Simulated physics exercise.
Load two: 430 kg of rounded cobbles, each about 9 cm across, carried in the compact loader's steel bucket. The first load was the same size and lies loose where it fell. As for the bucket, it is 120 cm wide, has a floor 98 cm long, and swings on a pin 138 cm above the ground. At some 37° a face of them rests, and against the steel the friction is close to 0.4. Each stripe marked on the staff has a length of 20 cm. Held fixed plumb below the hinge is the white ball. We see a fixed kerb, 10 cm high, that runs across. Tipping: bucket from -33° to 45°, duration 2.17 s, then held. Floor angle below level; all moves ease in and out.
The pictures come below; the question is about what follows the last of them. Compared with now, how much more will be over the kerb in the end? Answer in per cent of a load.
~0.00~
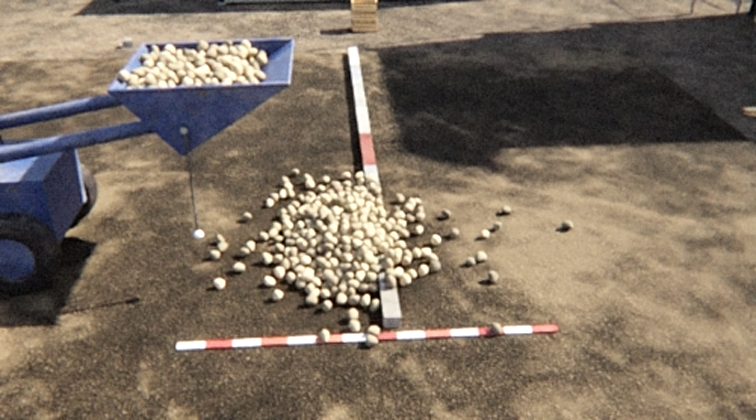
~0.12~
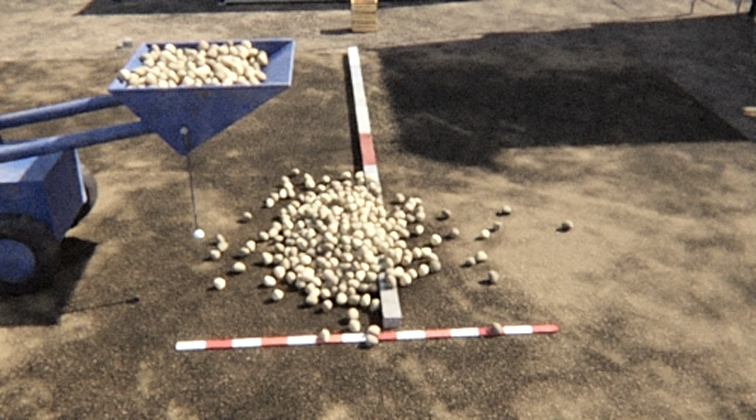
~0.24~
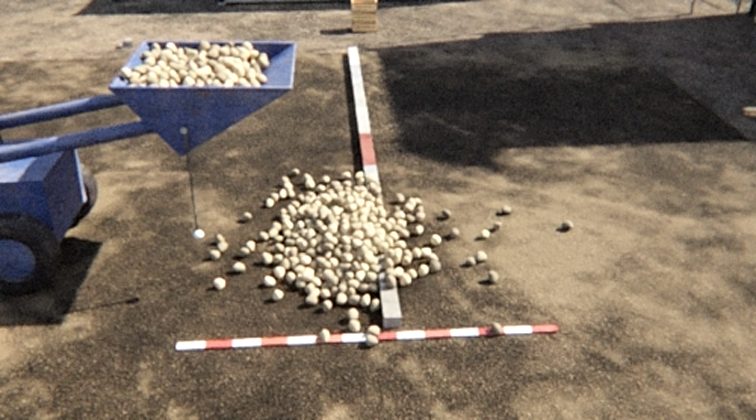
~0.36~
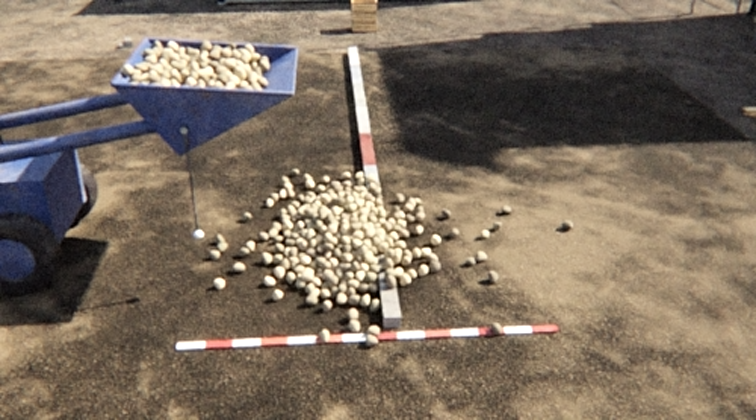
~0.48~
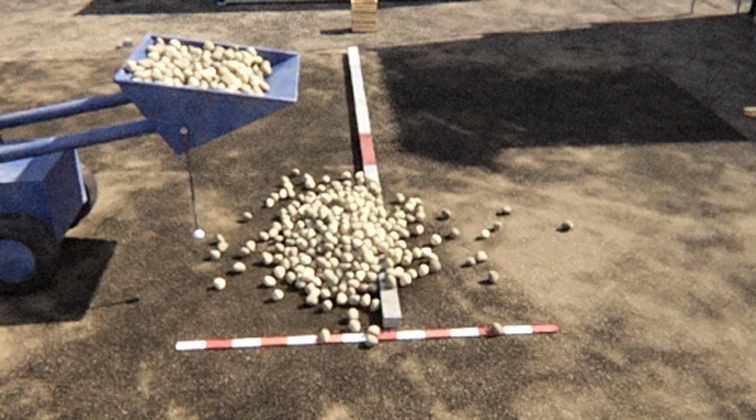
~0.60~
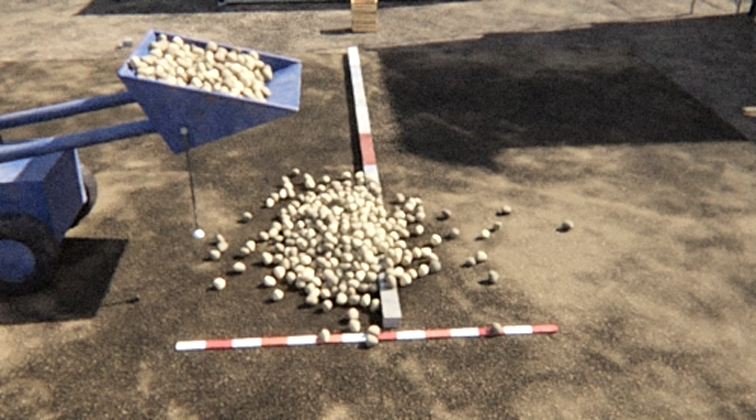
Close to 3 parts in a hundred.
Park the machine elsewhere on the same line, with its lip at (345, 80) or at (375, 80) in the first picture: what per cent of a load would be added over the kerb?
First some 50, then 80 per cent.
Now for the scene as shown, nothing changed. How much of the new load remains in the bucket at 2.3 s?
Close to 5 in a hundred.
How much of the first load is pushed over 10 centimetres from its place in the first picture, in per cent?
10 %.
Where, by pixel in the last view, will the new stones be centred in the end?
In the last view, about pixel (305, 227).
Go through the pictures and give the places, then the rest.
In the first frame, the bucket is at -33°, its lip at (289, 84); the top of the load is at (220, 53). The earlier load is highest near (349, 216), 26 cm above ground level, 91 % on this side of the kerb, 9 % over the kerb.
In the second frame, the bucket is at -32°, its lip at (290, 85); the top of the load is at (211, 54); the stones move at 0.0 m/s on average.
In the third frame, lip at (291, 89), floor tilted -30°, highest stones at (189, 52); the stones move at 0.1 m/s on average.
In the fourth frame, lip at (293, 94), floor tilted -27°, highest stones at (176, 52); the stones move at 0.1 m/s on average.
In the fifth frame, the bucket is at -23°, its lip at (296, 102); the top of the load is at (162, 50); the stones move at 0.2 m/s on average.
In the sixth frame, lip at (298, 110), floor tilted -18°, highest stones at (165, 47); the stones move at 0.2 m/s on average.
After 1.6 s the floor is at 33°; in per cent of one load, 94 in the bucket, 97 on this side of the kerb, 9 over the kerb; the foremost stones are at (500, 250).
After 2.3 s the floor is at 45°; in per cent of one load, 7 in the bucket, 184 on this side of the kerb, 9 over the kerb; the foremost stones are at (500, 250).
After 2.6 s the floor is at 45°; in per cent of one load, 0 in the bucket, 189 on this side of the kerb, 11 over the kerb; the foremost stones are at (500, 250).
After 5.3 s the floor is at 45°; in per cent of one load, 0 in the bucket, 188 on this side of the kerb, 12 over the kerb; the foremost stones are at (500, 250). Net gain over the kerb, 3.
